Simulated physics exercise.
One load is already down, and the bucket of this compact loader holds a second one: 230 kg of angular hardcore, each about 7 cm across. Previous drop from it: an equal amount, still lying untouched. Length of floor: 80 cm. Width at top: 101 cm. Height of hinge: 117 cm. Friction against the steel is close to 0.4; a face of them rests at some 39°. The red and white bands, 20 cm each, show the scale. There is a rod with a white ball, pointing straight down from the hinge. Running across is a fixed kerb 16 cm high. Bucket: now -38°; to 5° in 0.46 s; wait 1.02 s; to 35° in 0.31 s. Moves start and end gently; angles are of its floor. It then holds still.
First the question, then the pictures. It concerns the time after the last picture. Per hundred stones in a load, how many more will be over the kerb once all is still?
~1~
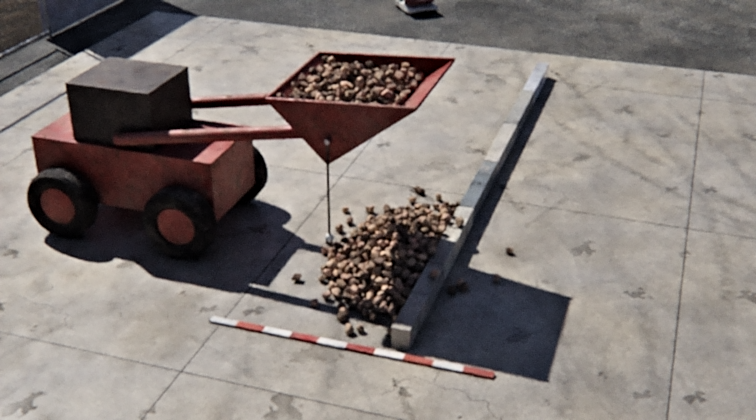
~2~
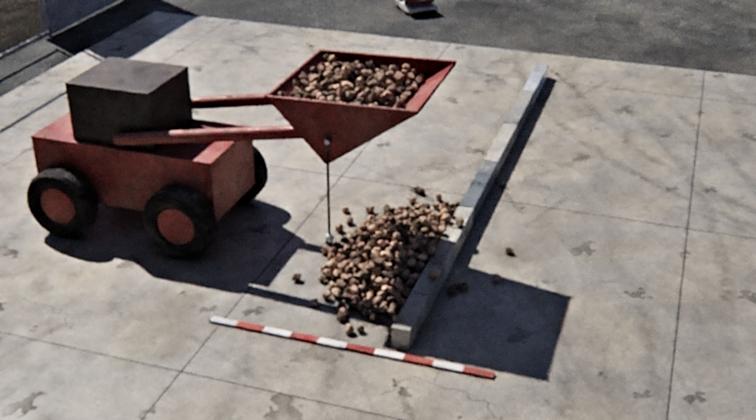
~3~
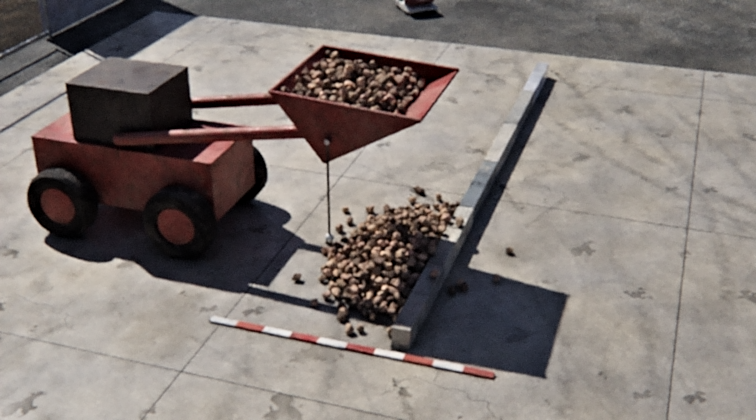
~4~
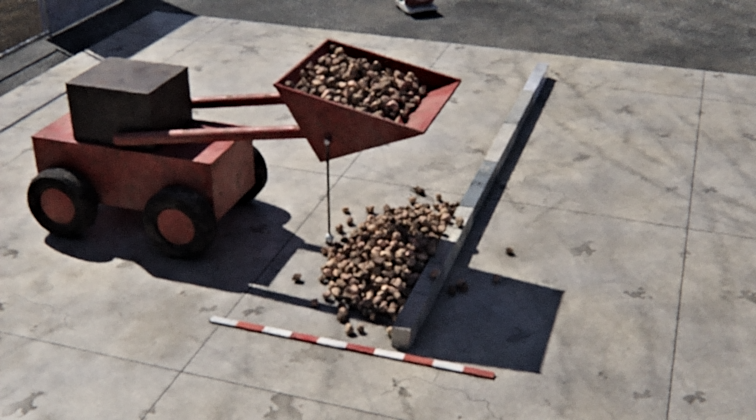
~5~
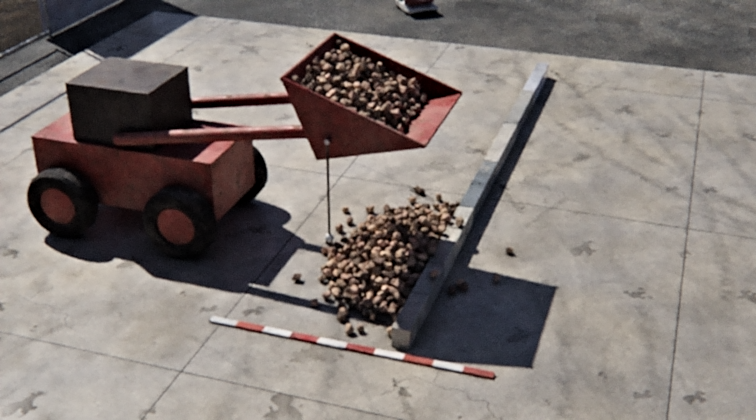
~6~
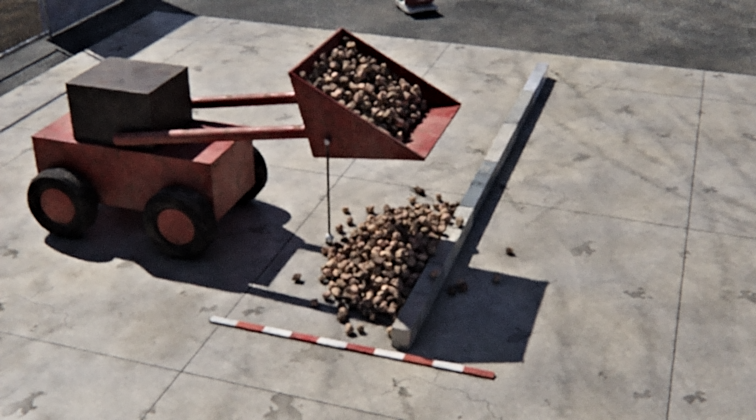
84.
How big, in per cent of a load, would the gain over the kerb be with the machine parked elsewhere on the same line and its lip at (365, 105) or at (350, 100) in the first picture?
Roughly 15 and 10 percent, in that order.
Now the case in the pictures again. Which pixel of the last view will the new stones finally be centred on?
The middle ends up near (480, 262).
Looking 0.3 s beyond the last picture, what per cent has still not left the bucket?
It holds some 100 percent.
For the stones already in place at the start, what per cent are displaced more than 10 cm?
Some 0 percent, give or take.
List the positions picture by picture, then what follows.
The bucket is at -38°, its lip at (416, 109); the top of the load is at (374, 75). The earlier load is highest near (397, 228), 24 cm above ground level, 99 % on this side of the kerb, 1 % over the kerb, in the first frame.
Lip at (418, 113), floor tilted -36°, highest stones at (355, 73), in the second frame.
The bucket is at -31°, its lip at (421, 121); the top of the load is at (331, 65), in the third frame.
Lip at (424, 133), floor tilted -23°, highest stones at (329, 60), in the fourth frame.
Lip at (425, 147), floor tilted -15°, highest stones at (332, 56), in the fifth frame.
The bucket is at -7°, its lip at (424, 160); the top of the load is at (339, 53), in the sixth frame.
Then, 0.1 s after the last picture the floor is at 3°; in per cent of one load, 100 in the bucket, 99 on this side of the kerb, 1 over the kerb; the foremost stones are at (464, 266).
Then, 0.3 s after the last picture the floor is at 5°; in per cent of one load, 100 in the bucket, 99 on this side of the kerb, 1 over the kerb; the foremost stones are at (464, 266).
Then, 1.9 s after the last picture the floor is at 35°; in per cent of one load, 45 in the bucket, 140 on this side of the kerb, 14 over the kerb; the foremost stones are at (496, 273).
Then, 4.3 s after the last picture the floor is at 35°; in per cent of one load, 0 in the bucket, 115 on this side of the kerb, 85 over the kerb; the foremost stones are at (608, 286). Net gain over the kerb, 84.
